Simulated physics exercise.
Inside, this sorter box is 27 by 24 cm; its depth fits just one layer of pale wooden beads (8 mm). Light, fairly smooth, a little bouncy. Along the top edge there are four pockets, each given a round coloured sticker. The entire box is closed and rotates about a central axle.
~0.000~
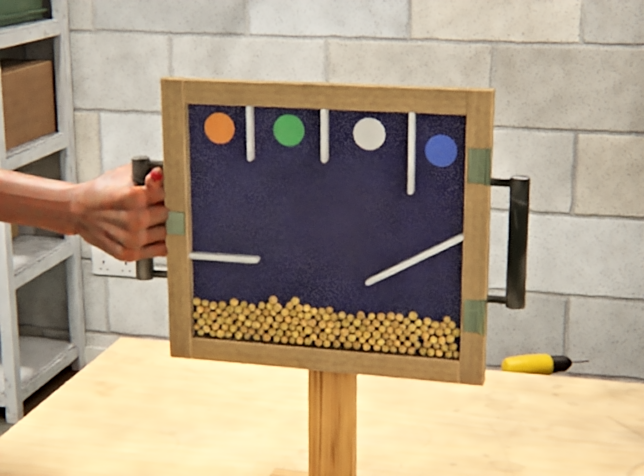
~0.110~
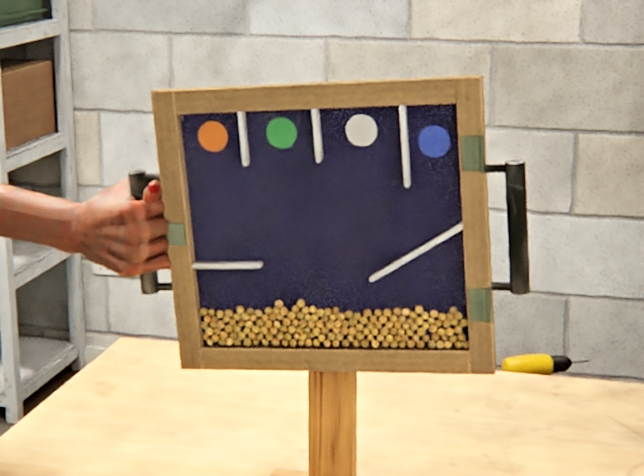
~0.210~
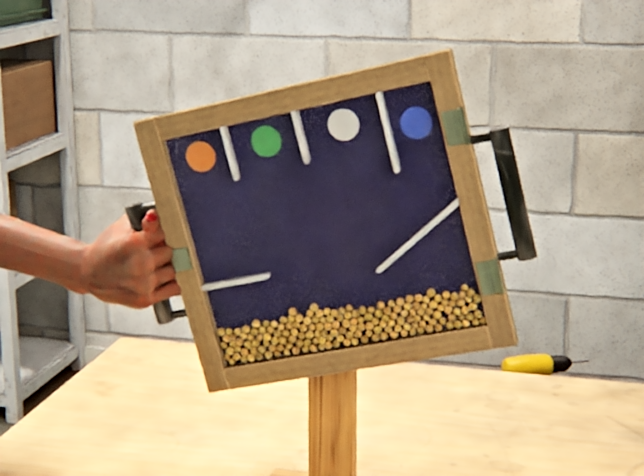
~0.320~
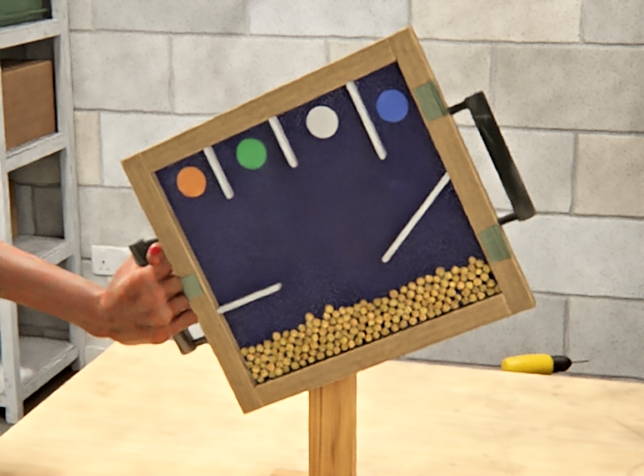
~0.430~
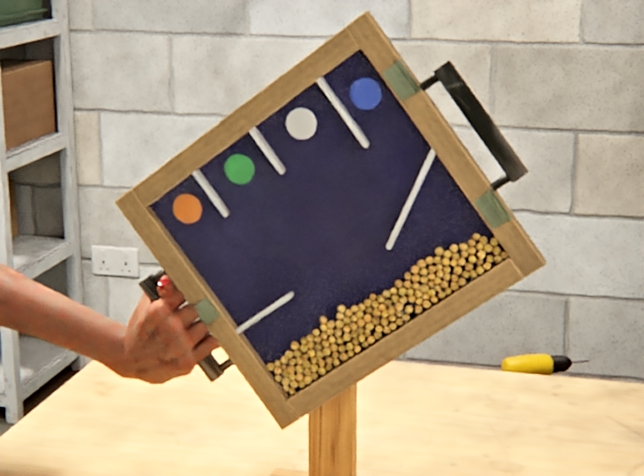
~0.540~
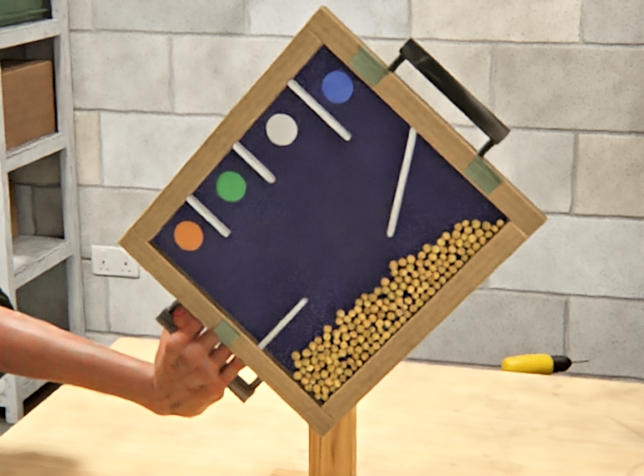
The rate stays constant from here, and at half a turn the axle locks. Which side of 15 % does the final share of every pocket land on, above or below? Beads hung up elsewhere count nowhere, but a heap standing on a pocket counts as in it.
Blue below, green above, white below, orange above.
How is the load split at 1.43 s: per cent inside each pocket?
Blue pocket: 0; green pocket: 0; white pocket: 0; orange pocket: 25.
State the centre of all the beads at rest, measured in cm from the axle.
Roughly 7 cm to the right of the axle and 6 cm beneath it.
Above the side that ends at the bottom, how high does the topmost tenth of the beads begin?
That height is around 17 cm.
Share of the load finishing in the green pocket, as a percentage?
Around 40 percent.
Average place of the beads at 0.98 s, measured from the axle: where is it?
The middle sits some 8 centimetres right and 6 centimetres below the axle.
After 0.98 s, it has turned 94°, the beads' middle is 8 cm right of and 6 cm below the axle; inside pockets, nothing yet.
After 1.43 s, it has turned 140°, the beads' middle is 9 cm right of and 4 cm below the axle; inside pockets, orange 25 %.
After 1.89 s, it has turned 180°, the beads' middle is 8 cm right of and 3 cm below the axle; inside pockets, green 20 %, orange 30 %.
Settled by 3.3 s, blue 0 %, green 40 %, white 10 %, orange 35 %, caught on other walls 20 %.
